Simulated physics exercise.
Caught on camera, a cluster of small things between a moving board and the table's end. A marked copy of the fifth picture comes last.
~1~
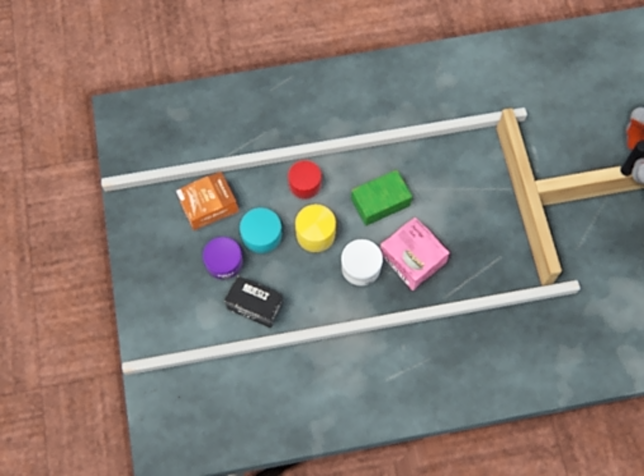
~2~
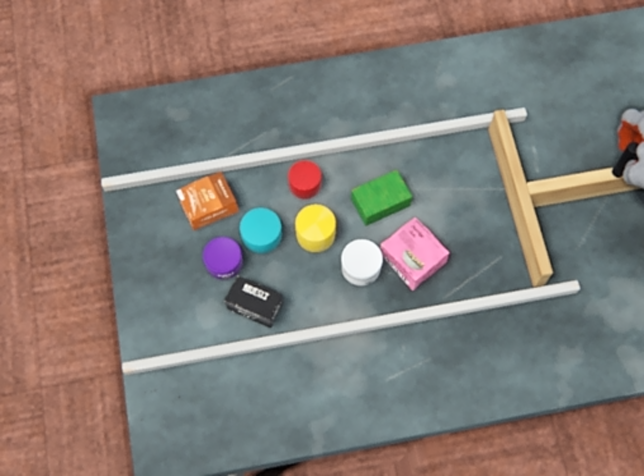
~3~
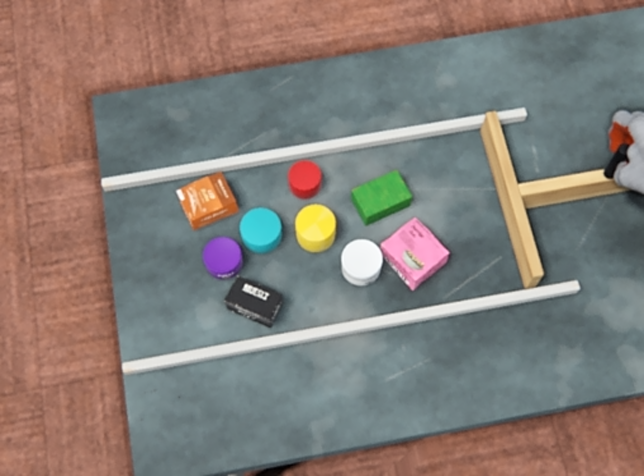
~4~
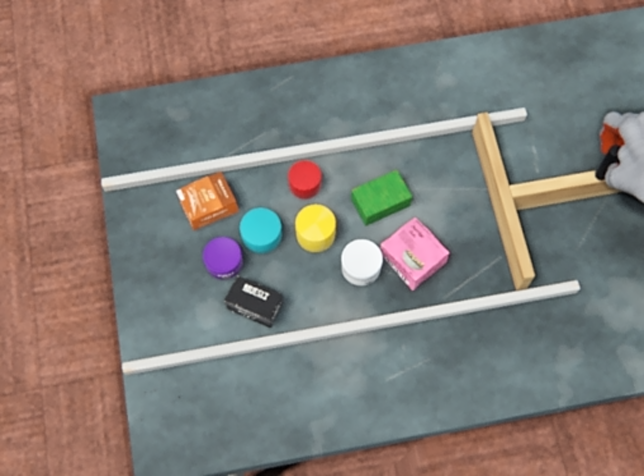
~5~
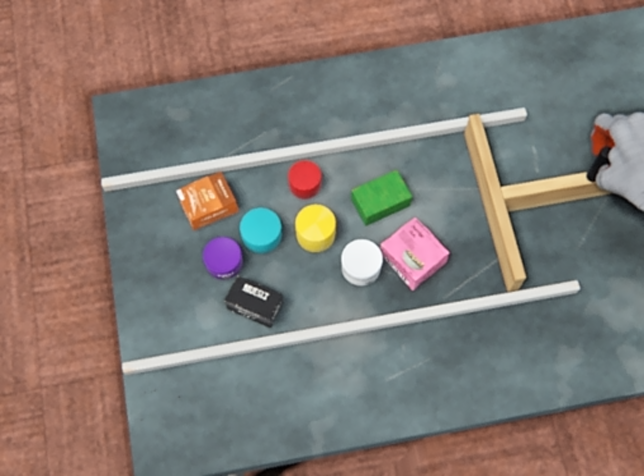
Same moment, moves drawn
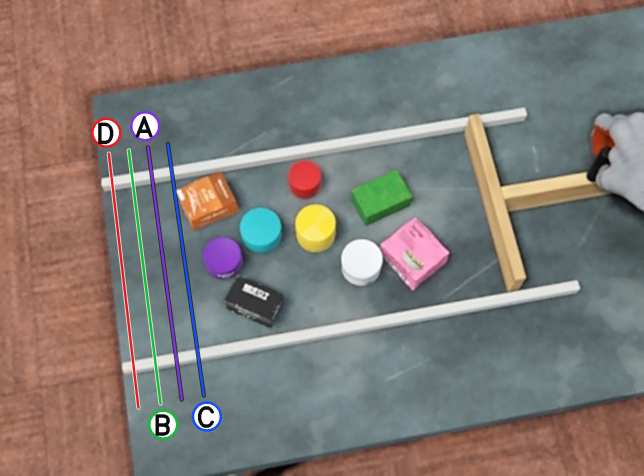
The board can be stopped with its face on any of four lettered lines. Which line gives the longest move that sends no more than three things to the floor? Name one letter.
Up to line C.
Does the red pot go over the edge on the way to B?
By then, no.
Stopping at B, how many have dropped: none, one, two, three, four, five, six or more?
By then, five.
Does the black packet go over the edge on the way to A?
No.
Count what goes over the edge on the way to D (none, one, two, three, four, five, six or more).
Six or more.
On the marked copy, A at (164, 267); B at (144, 270); C at (185, 263); D at (123, 274).
Following C. Soon after the start, board (386, 213); white jar (322, 270); green block (346, 198).
Later, board (274, 232); purple tub (175, 283); turquoise tin (186, 227).
In the end, board (185, 248); turquoise tin over the edge; purple tub over the edge; two fallen.
As for the rest, A drops five; B drops five; D drops nine.
